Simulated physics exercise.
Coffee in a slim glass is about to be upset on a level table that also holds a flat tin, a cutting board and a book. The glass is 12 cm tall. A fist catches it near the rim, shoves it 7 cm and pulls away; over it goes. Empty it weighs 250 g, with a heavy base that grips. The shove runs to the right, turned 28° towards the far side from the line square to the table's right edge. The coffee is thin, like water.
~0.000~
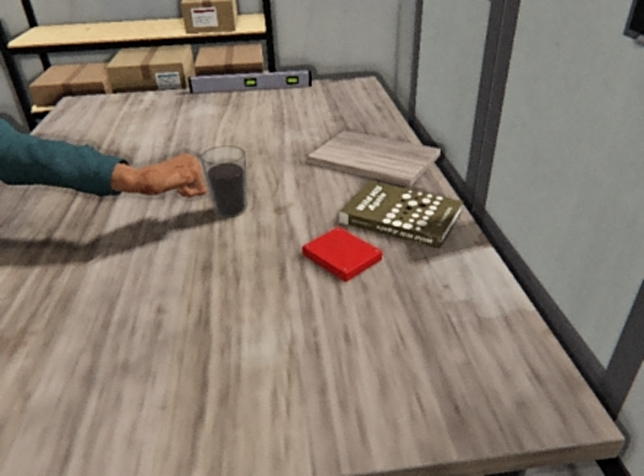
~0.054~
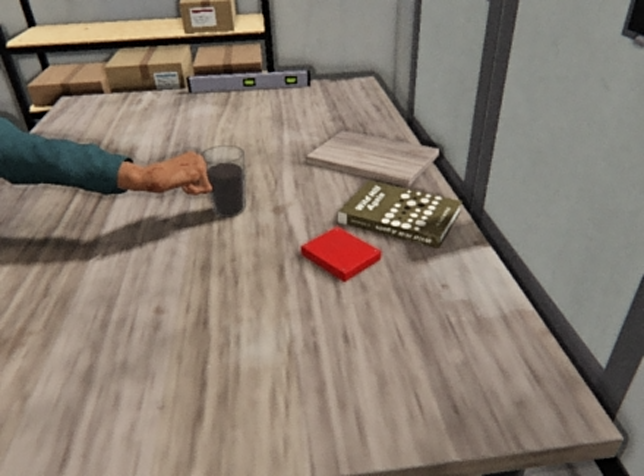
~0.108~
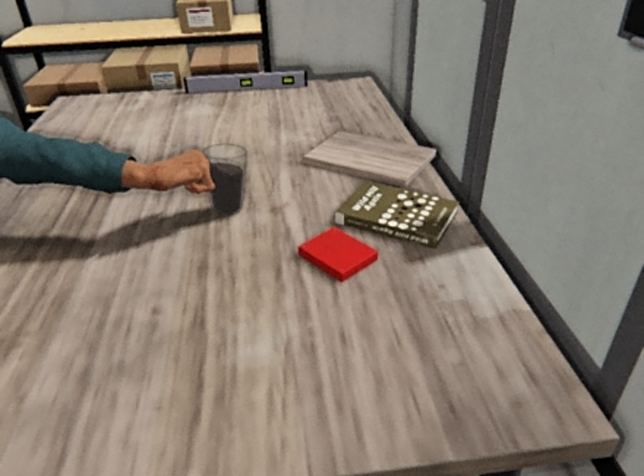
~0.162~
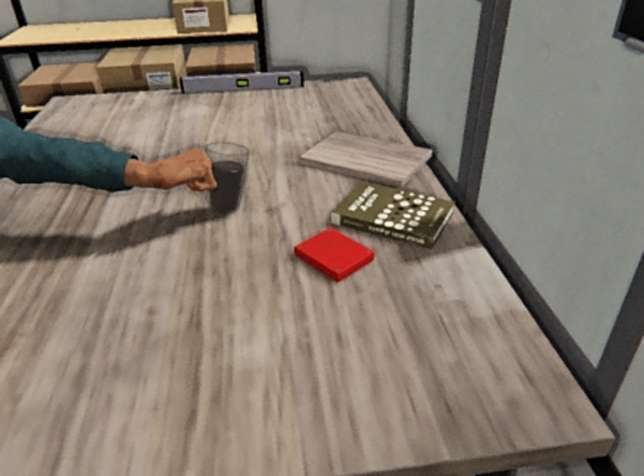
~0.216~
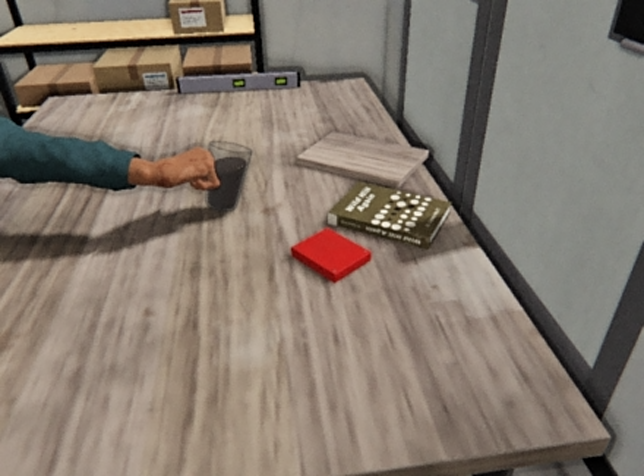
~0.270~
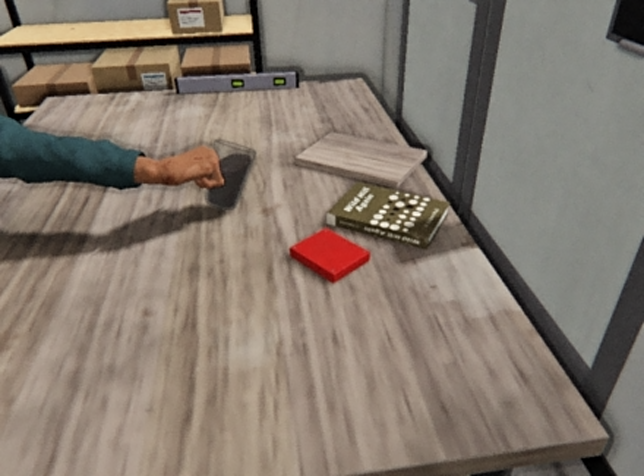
A fist in a teal sleeve reaches in from the left and meets a slim glass of dark liquid near its rim on a wooden table. It pushes the glass, which leans gradually further to the right, while the red tin, book and board beside it stay put.
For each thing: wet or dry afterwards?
Flat tin: Stays dry; cutting board: Gets wet; book: Gets wet.
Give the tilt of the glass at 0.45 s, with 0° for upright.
It is at some 62°.
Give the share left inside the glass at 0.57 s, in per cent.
About 74 per cent.
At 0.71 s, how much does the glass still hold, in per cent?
Some 40 per cent.
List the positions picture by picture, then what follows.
The first frame shows tilt 0°; the fist is at (190, 171); surface from (207, 172) to (243, 169); the flat tin is at (342, 248); the cutting board is at (374, 152); the book is at (402, 206).
The second frame shows tilt 0°; the fist is at (195, 169); surface from (206, 172) to (242, 169).
The third frame shows tilt 6°; the fist is at (198, 168); surface from (205, 162) to (243, 170).
The fourth frame shows tilt 13°; the fist is at (200, 166); surface from (207, 164) to (244, 168).
The fifth frame shows tilt 20°; the fist is at (203, 165); surface from (210, 171) to (246, 165).
The sixth frame shows tilt 28°; the fist is at (207, 163); surface from (212, 175) to (248, 164).
By 0.45 s the tilt is 62° and 100 per cent is in the glass, 0 has run off the table; wet so far, nothing.
By 0.57 s the tilt is 85° and 75 per cent is in the glass, 0 has run off the table; wet so far, nothing.
By 0.71 s the tilt is 85° and 40 per cent is in the glass, 0 has run off the table; wet so far, cutting board.
By 0.95 s the tilt is 85° and 20 per cent is in the glass, 1 has run off the table; wet so far, cutting board, book.
At rest 5 per cent is in the glass, 12 has run off the table; wet so far, cutting board, book.
